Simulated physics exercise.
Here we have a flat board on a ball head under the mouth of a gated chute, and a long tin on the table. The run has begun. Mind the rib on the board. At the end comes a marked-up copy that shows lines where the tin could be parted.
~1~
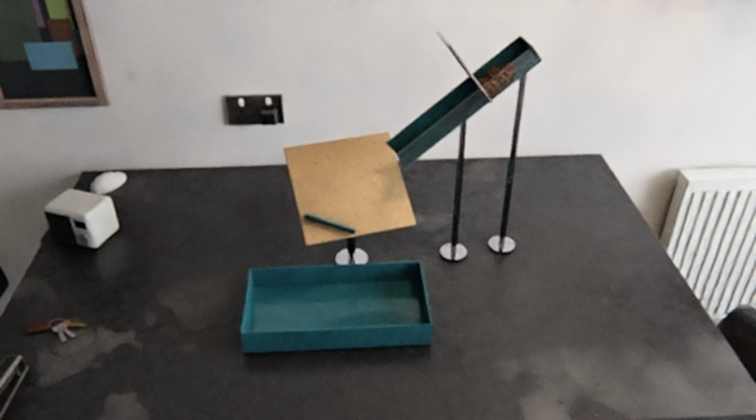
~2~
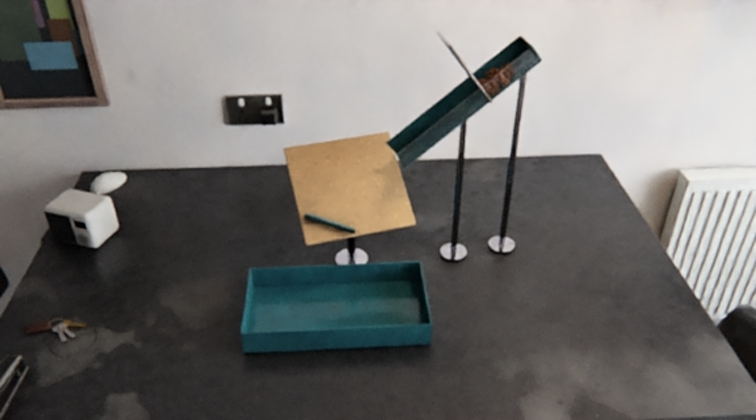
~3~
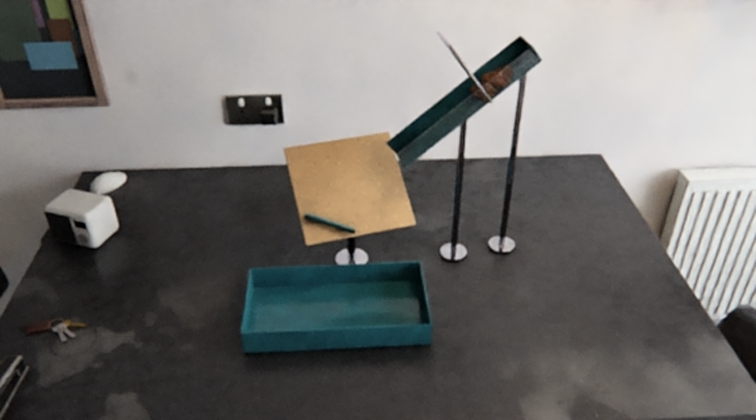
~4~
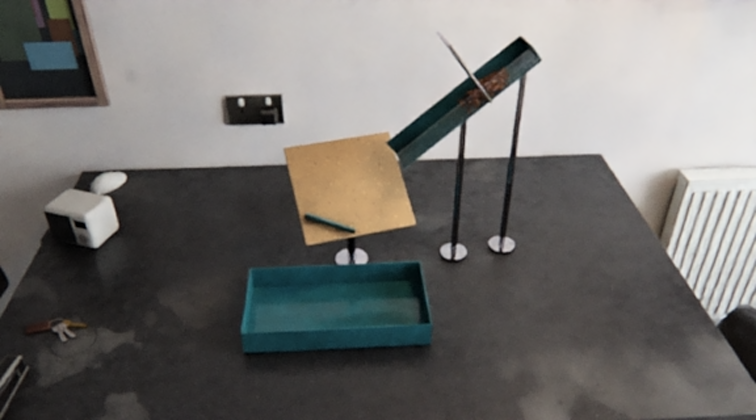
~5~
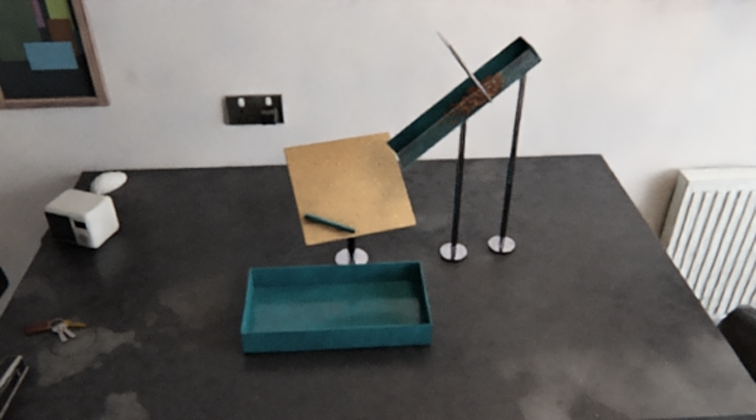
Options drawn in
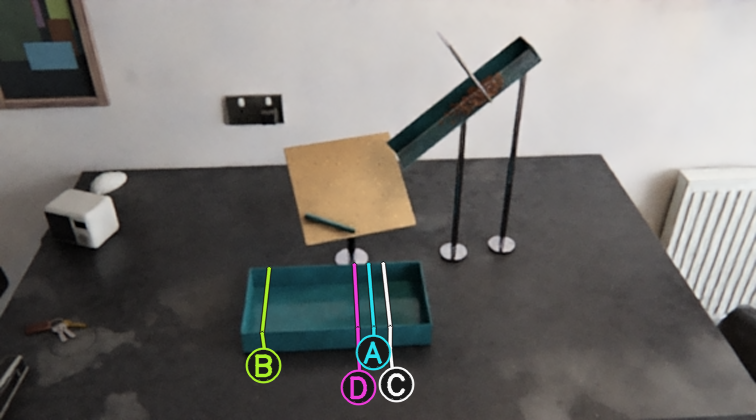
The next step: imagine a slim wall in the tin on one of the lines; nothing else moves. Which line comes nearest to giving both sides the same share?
A beats the others.
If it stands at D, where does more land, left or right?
More lands on the right.
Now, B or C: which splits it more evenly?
That would be C.
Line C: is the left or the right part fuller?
Left.
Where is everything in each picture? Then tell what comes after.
The first picture shows load behind the gate (495, 80), bits of dog kibble; lip of the chute (400, 161), sloping fairly steeply.
The second picture shows middle of the board (350, 186), tilted fairly steeply; middle of its low edge (363, 234); of its high edge (337, 139).
The third picture shows front corners of the tin (241, 333) and (431, 324), empty; front of the load (475, 96).
The fourth picture shows middle of the load (487, 89); its front (460, 102), roughly a quarter of the way to the lip; rib from (305, 213) to (356, 230).
The fifth picture shows middle of the load (480, 95); its front (441, 122), roughly half of the way to the lip.
On the marked copy, line A crosses the front rim at (373, 327); line B crosses the front rim at (262, 332); line C crosses the front rim at (390, 326); line D crosses the front rim at (357, 328).
With A, of what is caught, roughly a third on the left of the divider, roughly two thirds on the right.
With B, of what is caught, not one piece on the left of the divider, every piece on the right.
With C, of what is caught, the larger part on the left of the divider, about a tenth on the right.
With D, of what is caught, about a tenth on the left of the divider, almost all on the right.
